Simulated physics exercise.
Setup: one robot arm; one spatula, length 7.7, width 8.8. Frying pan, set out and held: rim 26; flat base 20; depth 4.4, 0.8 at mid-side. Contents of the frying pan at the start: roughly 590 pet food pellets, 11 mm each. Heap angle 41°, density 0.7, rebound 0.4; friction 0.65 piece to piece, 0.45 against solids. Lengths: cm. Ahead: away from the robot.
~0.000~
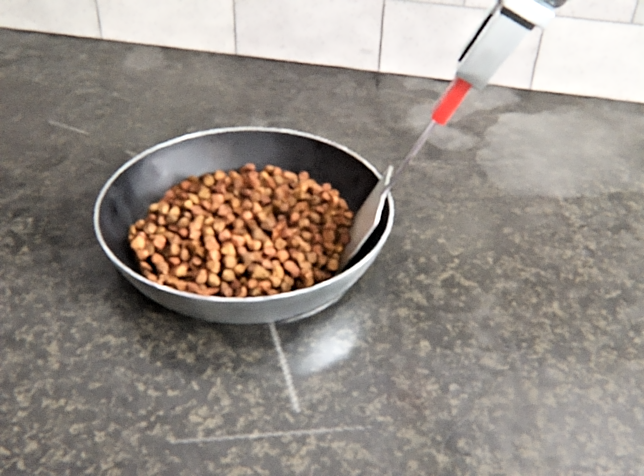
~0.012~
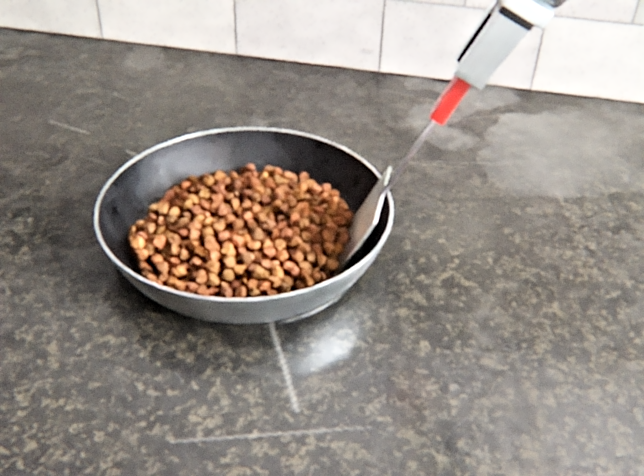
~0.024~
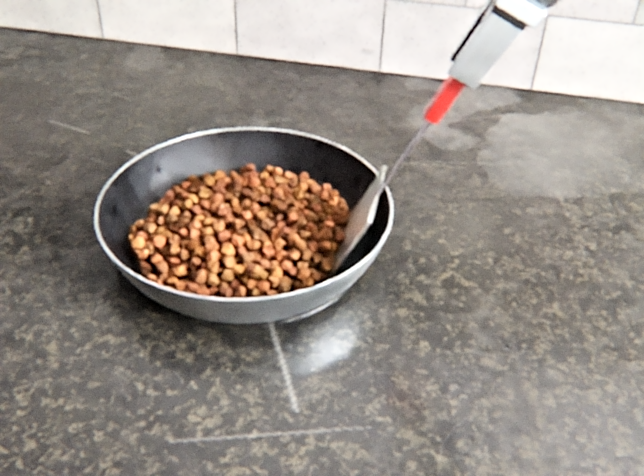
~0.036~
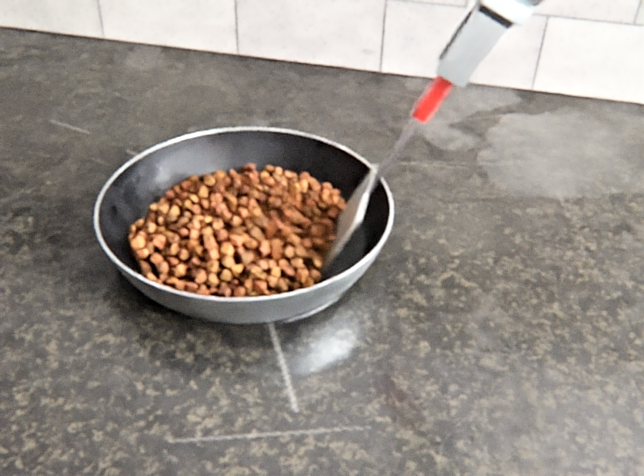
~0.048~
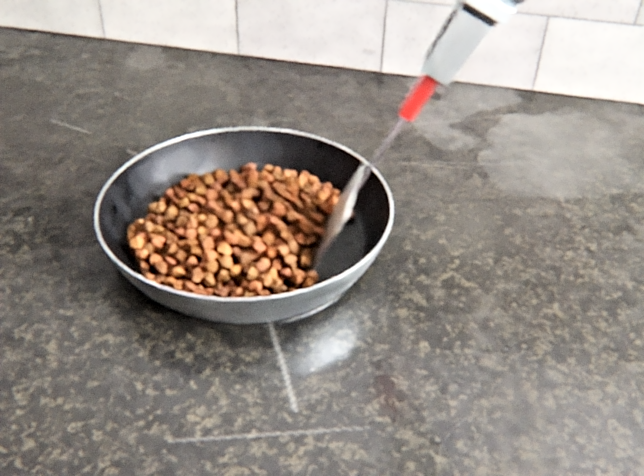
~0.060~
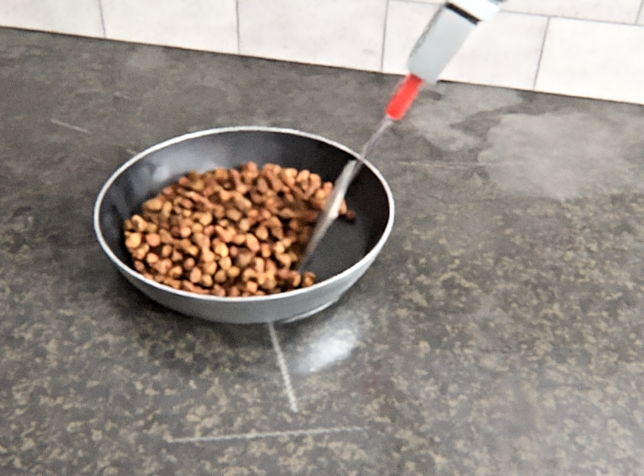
Spatula on a robot arm sliding left through a frying pan of brown pellets, pushing the heap slightly away from the right side.
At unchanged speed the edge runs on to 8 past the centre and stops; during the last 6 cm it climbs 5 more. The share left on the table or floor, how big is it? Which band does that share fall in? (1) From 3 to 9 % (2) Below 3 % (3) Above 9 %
Above 9 % (3).
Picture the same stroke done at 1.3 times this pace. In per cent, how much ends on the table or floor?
Around 20 percent would finish on the table or floor.
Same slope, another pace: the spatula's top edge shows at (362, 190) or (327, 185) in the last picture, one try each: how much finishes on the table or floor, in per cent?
About 5 and 20 percent.
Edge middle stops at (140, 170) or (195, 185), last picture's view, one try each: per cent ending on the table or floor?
First try about 25 percent, second about 5 percent.
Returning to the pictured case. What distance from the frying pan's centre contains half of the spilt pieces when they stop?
It works out to near 26 cm.
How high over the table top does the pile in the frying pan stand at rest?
It reaches about 5.0 cm.
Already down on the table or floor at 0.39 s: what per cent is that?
Share at that moment: Roughly 15 %.
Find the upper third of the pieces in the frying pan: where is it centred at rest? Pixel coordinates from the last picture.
Roughly (168, 191).
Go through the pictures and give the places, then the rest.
The first picture shows spatula top edge at (384, 193), sloping 65°; upper third of the load around (253, 221), from x 135 to 350, top at y 170; 588 in the frying pan.
The second picture shows spatula top edge at (383, 193), sloping 65°; upper third of the load around (253, 220), from x 135 to 350, top at y 170.
The third picture shows spatula top edge at (378, 192), sloping 65°; upper third of the load around (254, 220), from x 135 to 350, top at y 170.
The fourth picture shows spatula top edge at (368, 191), sloping 65°; upper third of the load around (253, 218), from x 135 to 350, top at y 170.
The fifth picture shows spatula top edge at (355, 189), sloping 65°; upper third of the load around (249, 216), from x 130 to 350, top at y 170.
The sixth picture shows spatula top edge at (343, 187), sloping 65°; upper third of the load around (241, 213), from x 130 to 350, top at y 165; 588 in the frying pan.
After 0.11 s, sloping 65°, highest piece 6 above the table; 588 in the frying pan.
After 0.16 s, sloping 65°, highest piece 6 above the table; 588 in the frying pan.
After 0.39 s, sloping 65°, highest piece 12 above the table; 483 in the frying pan, 92 on the table or floor, 13 on the blade or in flight.
After 1.44 s, sloping 65°, highest piece 5 above the table; 483 in the frying pan, 105 on the table or floor.
At rest, 483 in the frying pan, 105 on the table or floor. That is 18 % on the table or floor.
